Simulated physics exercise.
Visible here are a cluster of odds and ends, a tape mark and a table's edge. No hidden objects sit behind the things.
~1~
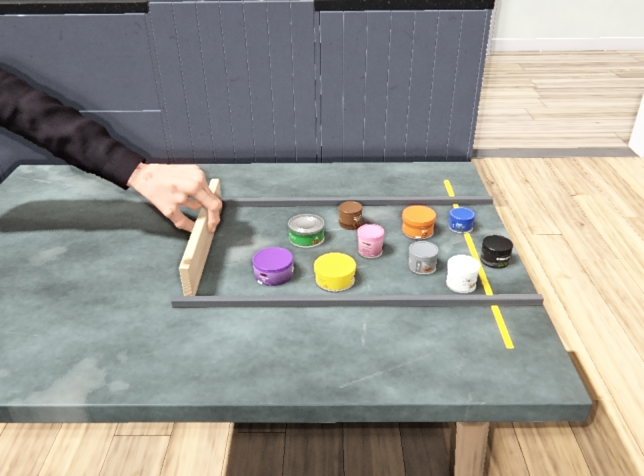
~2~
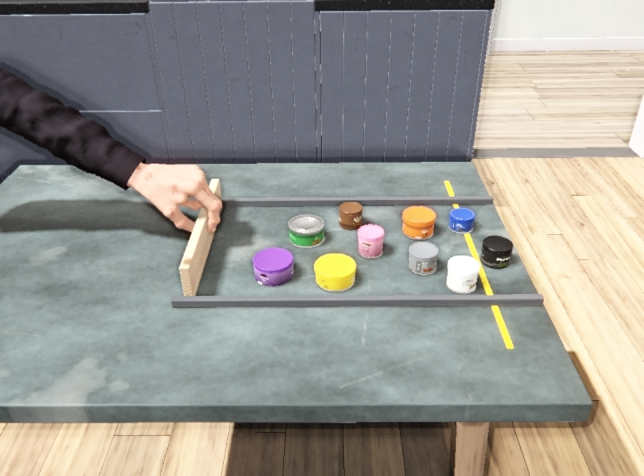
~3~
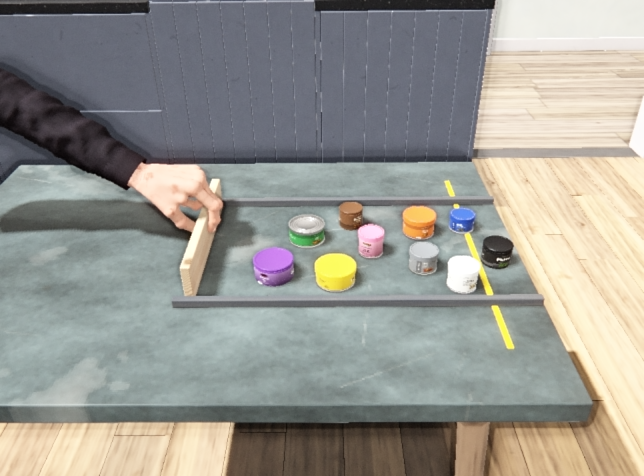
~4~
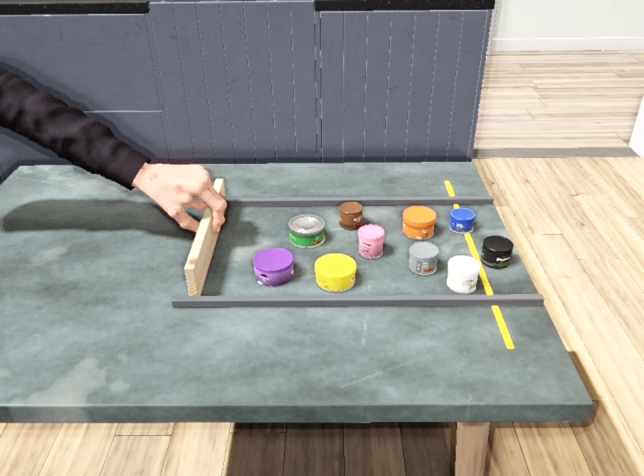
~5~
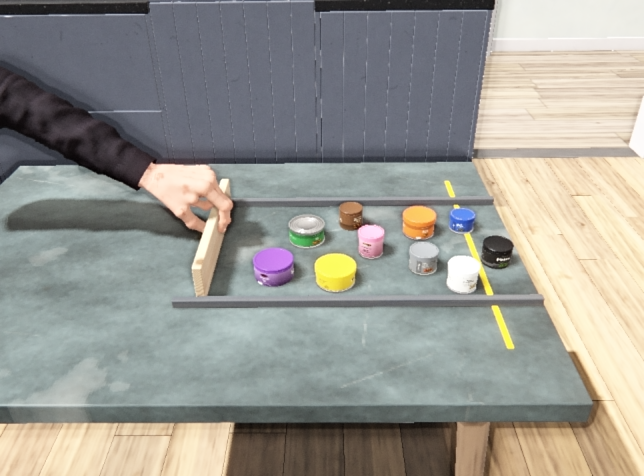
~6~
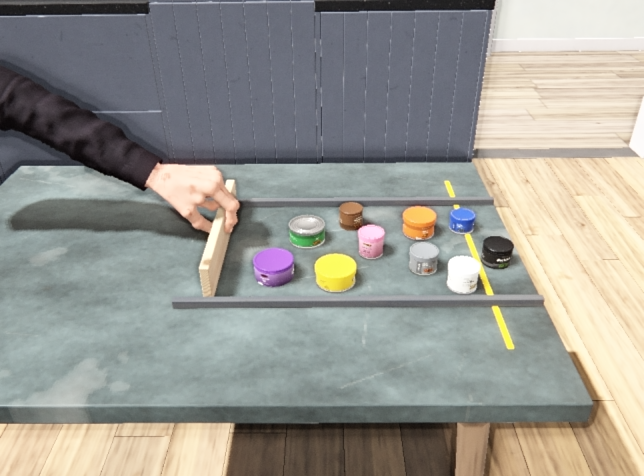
At first, a hand holds an upright wooden board at the left of several small colourful tubs and tins between two dark rails on a table. The hand then slides the board slightly rightward, narrowing the gap to the purple tub, while the containers stay still around the yellow tape.
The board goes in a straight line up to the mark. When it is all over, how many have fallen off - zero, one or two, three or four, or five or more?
In the end, three or four have fallen off.
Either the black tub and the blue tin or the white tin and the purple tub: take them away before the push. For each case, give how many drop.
Result, first then second: 1, 2.
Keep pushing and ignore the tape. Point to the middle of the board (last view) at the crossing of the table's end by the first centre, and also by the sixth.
First at (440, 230), next at (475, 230).
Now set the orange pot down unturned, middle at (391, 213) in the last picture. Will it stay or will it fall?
From that start the object is safe.
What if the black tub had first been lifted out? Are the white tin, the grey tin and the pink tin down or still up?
White tin: Over the edge; grey tin: Still there; pink tin: Still there.
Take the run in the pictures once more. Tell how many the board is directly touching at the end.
4.
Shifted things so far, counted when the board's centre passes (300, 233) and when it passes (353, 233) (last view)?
The counts are 3 and 5.
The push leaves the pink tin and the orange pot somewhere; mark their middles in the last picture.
The pink tin settles near (488, 243); as for the orange pot, near (502, 215).
Soon after, none off yet; black tub at rest near (497, 253); blue tin at rest near (462, 222); white tin at rest near (463, 276).
Then, none off yet; black tub moving near (506, 251); blue tin moved about its own width near (496, 216); white tin moved well along near (534, 281).
At rest, the number that fall off is three or four; fallen, white tin, blue tin and black tub.
